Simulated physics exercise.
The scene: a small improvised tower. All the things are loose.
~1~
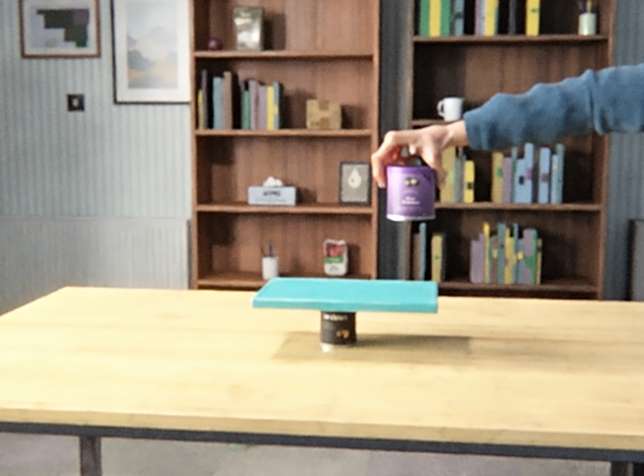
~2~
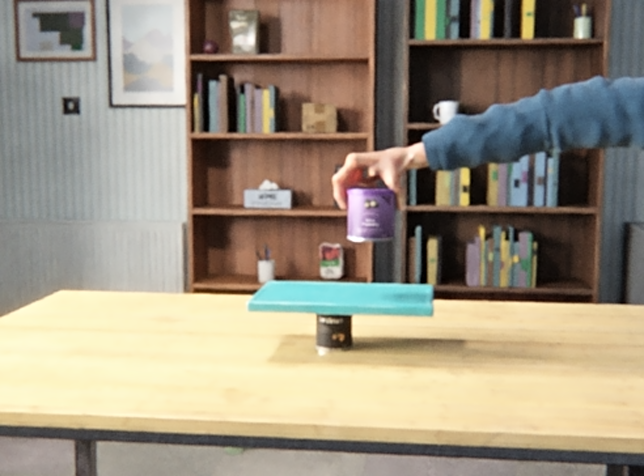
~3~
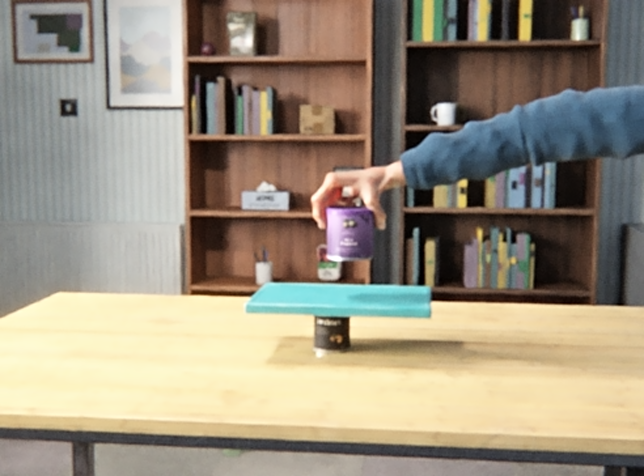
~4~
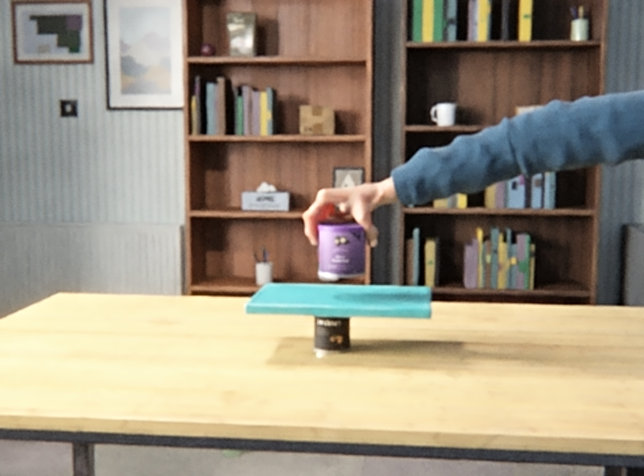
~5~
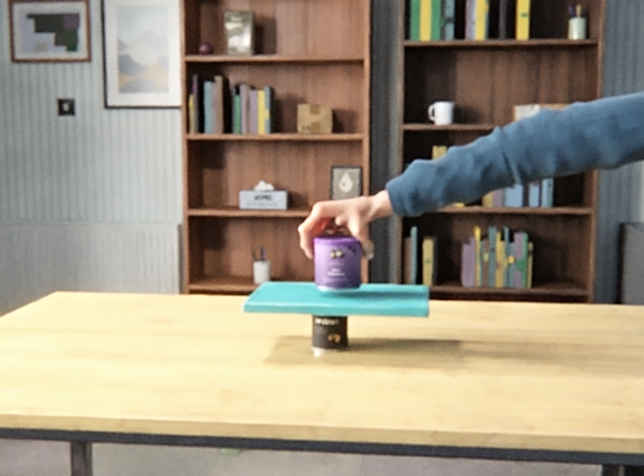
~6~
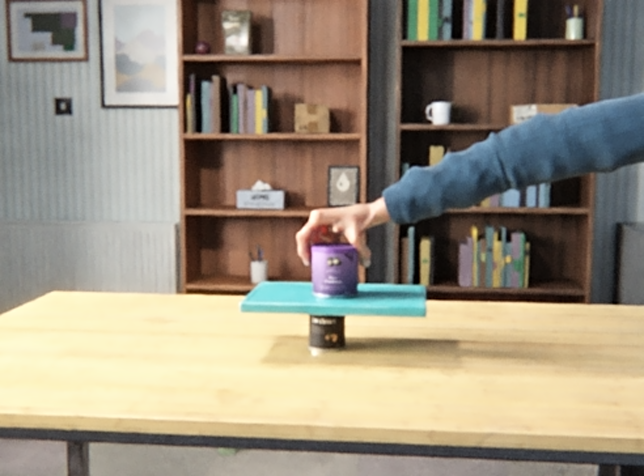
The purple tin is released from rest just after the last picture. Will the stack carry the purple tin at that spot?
It keeps its balance.
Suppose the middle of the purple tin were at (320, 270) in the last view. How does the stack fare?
Then it stays up.
Then, 0.30 s on from there, no change.
Then, 0.70 s on from there, purple tin resting near (335, 270).
In the end, all 3 unmoved. At the end, from the last picture's camera, purple tin near (335, 270). The stack holds.
